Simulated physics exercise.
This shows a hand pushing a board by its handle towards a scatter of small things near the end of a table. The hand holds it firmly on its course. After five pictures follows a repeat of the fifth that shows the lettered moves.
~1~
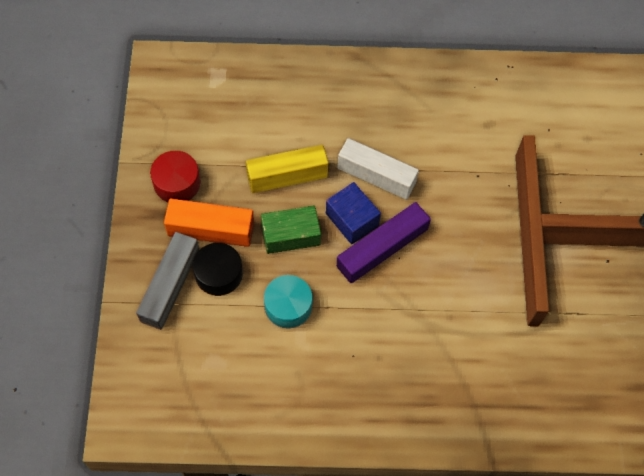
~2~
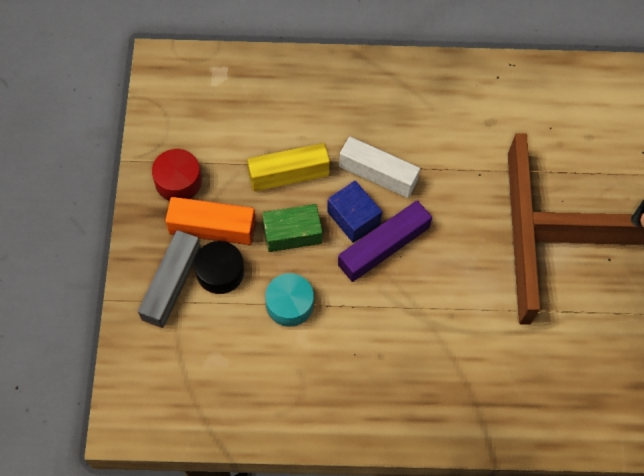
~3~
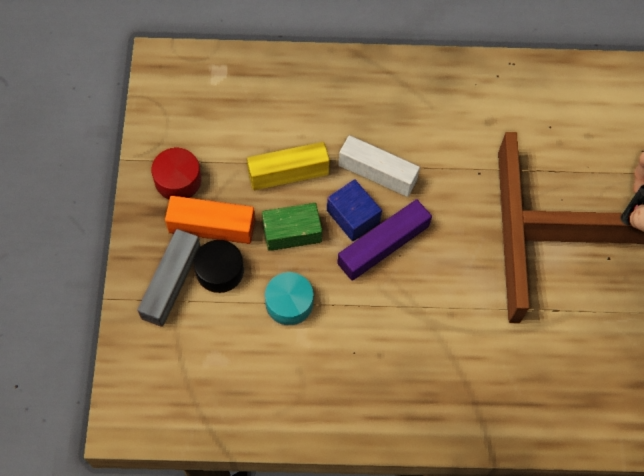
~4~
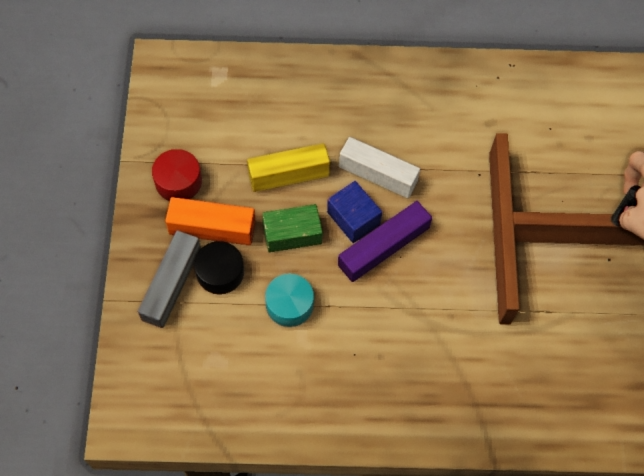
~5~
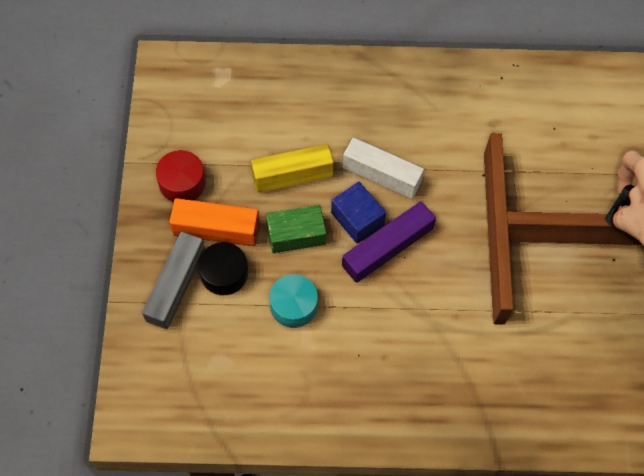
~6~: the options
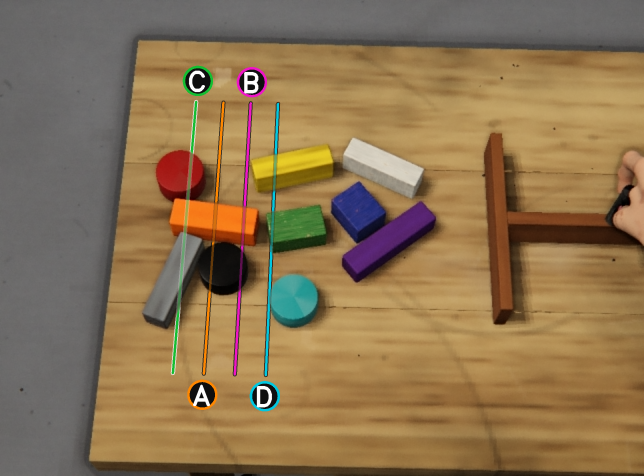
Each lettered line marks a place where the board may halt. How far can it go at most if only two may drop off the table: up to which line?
At A, and not beyond.
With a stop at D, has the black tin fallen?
No.
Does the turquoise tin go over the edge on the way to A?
By then, no.
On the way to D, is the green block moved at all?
Yes.
On the marked copy, A at (214, 230); B at (243, 230); C at (185, 229); D at (272, 231).
With A. Early on, board (399, 215); white bar (353, 160); yellow stick (285, 167).
Further on, board (297, 212); grey stick (161, 280); orange stick (186, 223).
At the end, board (217, 211); grey stick (109, 276); orange stick (120, 211); none fallen.
As for the rest, B is within the limit but short; C drops three; D is within the limit but short.
